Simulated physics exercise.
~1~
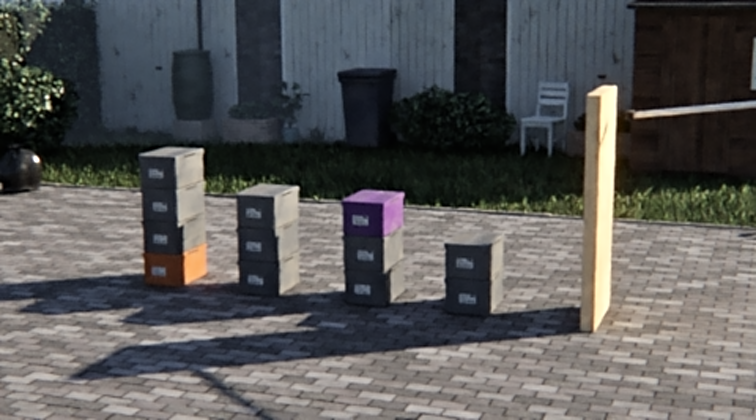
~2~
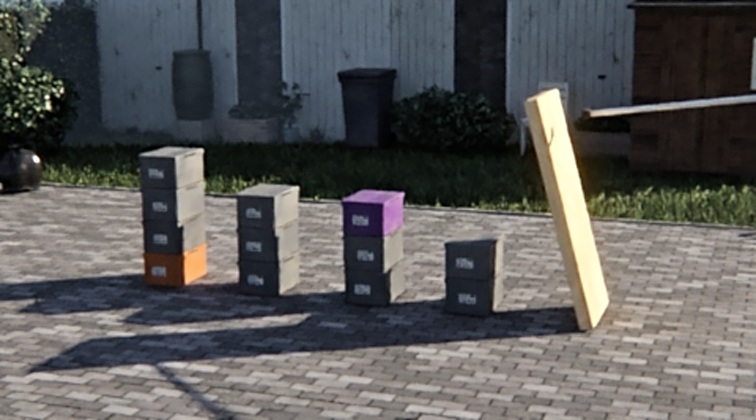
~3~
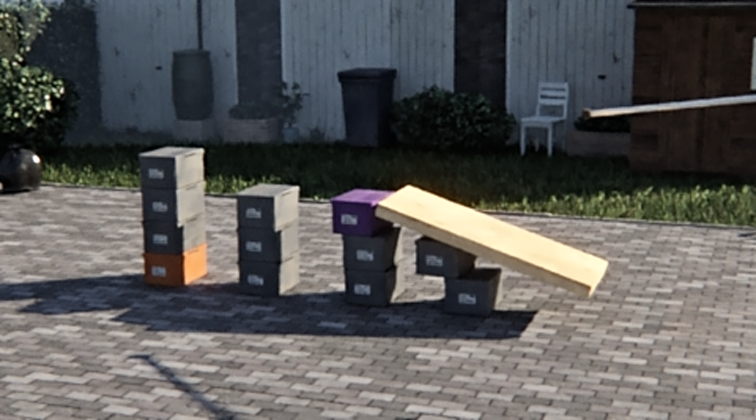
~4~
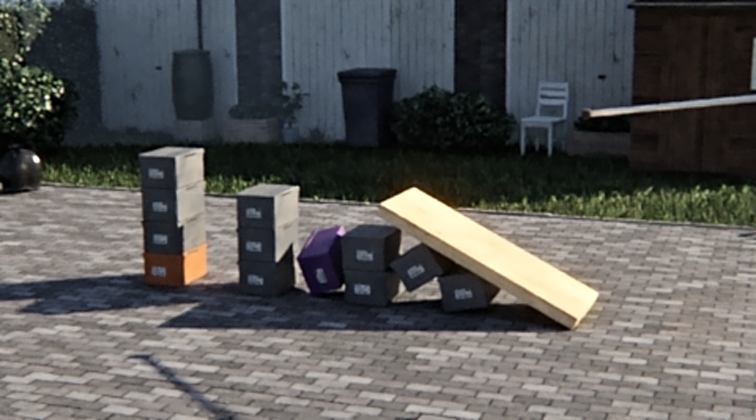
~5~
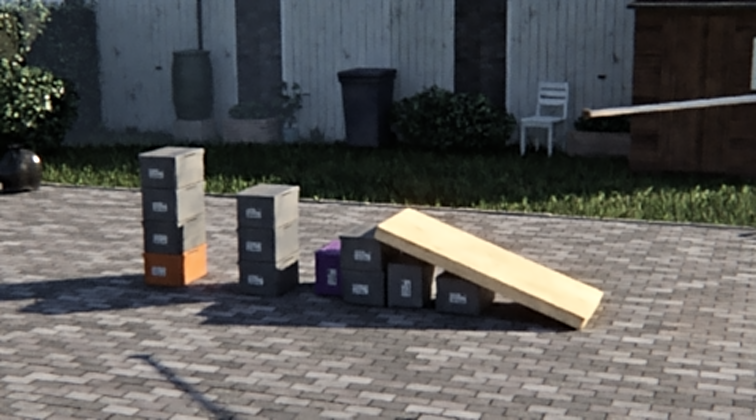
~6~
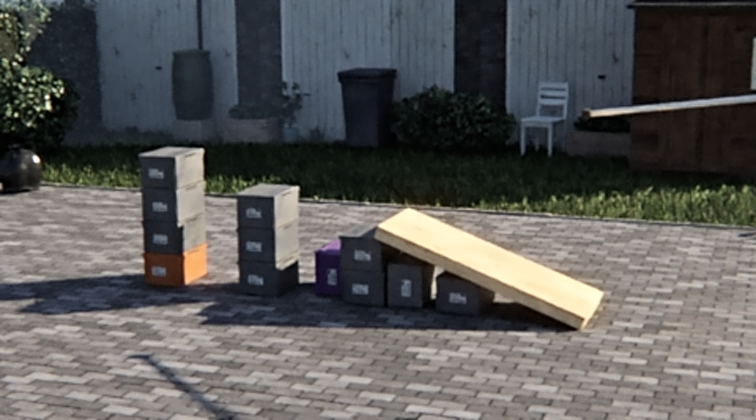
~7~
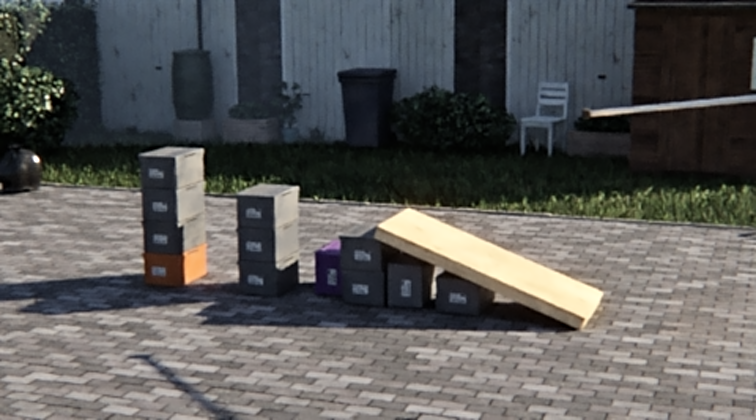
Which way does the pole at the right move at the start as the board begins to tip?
The pole moves to the left, toward the stacks of boxes.
